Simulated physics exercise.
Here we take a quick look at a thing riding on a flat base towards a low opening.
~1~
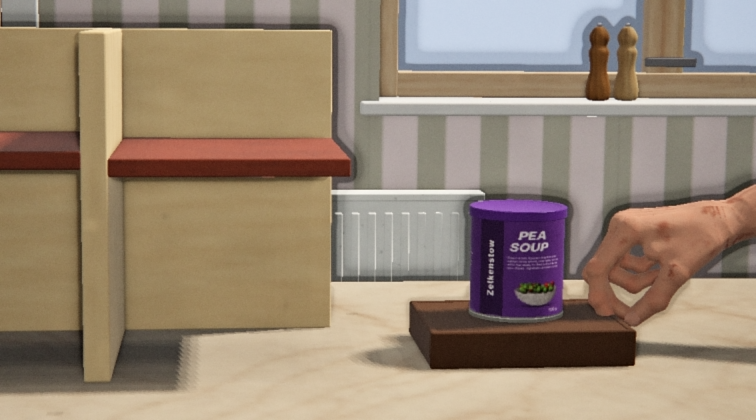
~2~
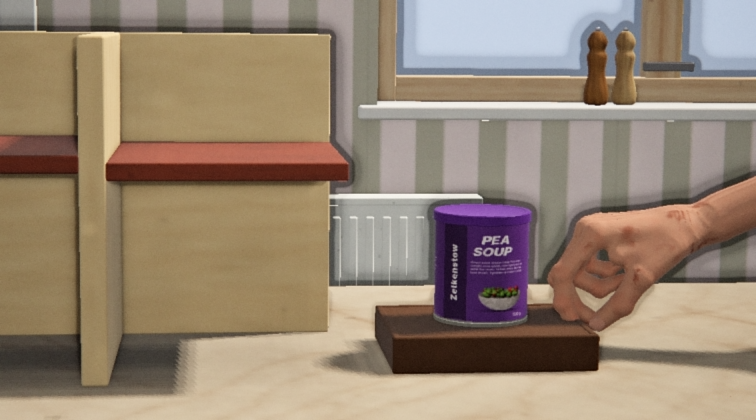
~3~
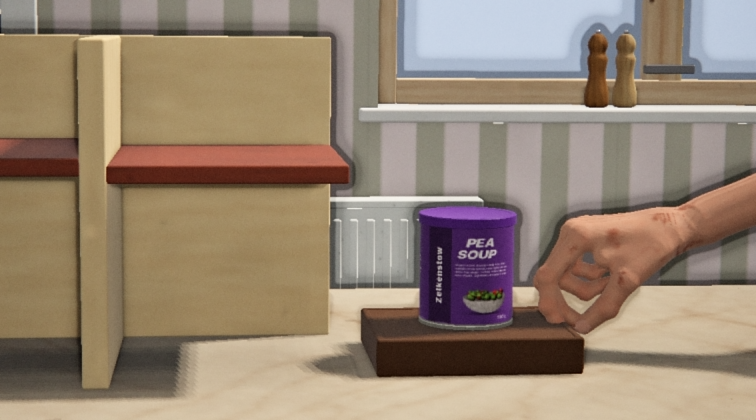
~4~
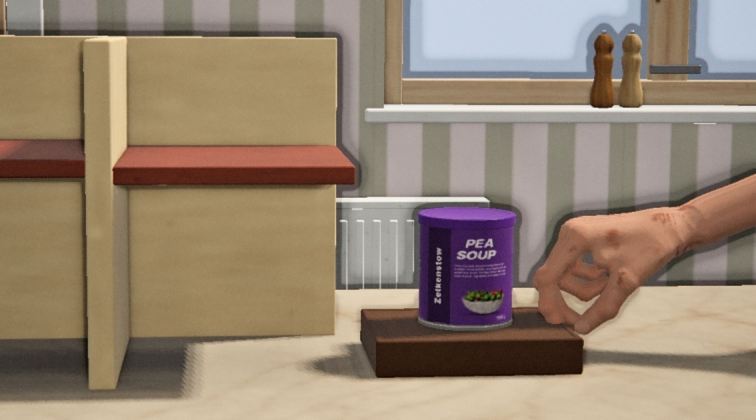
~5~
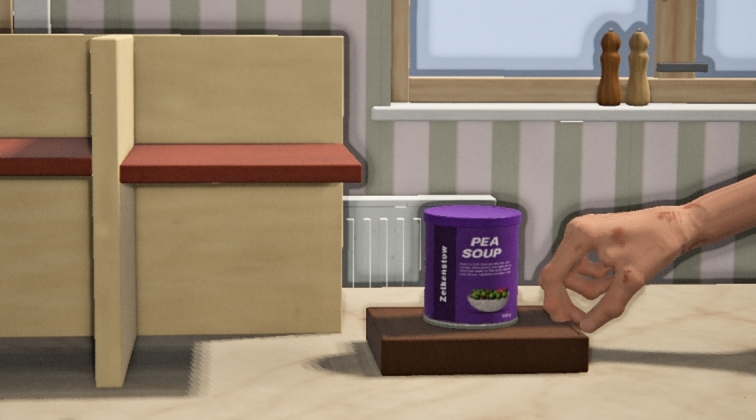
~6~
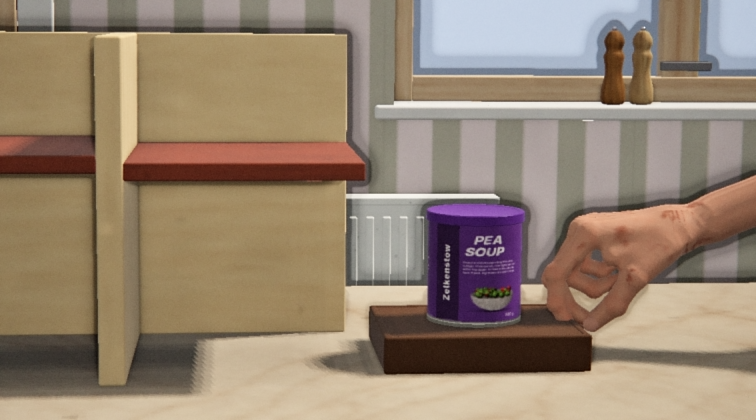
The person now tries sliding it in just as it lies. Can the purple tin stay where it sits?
It sits low enough.
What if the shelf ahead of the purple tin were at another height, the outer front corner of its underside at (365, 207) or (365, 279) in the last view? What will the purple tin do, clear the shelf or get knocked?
Lab note - outcomes in order: No contact / contact.
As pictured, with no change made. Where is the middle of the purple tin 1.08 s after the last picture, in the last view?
It ends up somewhere around (350, 266).
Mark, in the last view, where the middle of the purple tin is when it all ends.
Around (255, 267).
Then, 0.60 s on from there, purple tin riding along near (423, 266).
Then, 1.08 s on from there, purple tin riding along near (350, 267).
Then, 1.46 s on from there, purple tin riding along near (293, 267).
In the end, the purple tin passes below, near (255, 267).
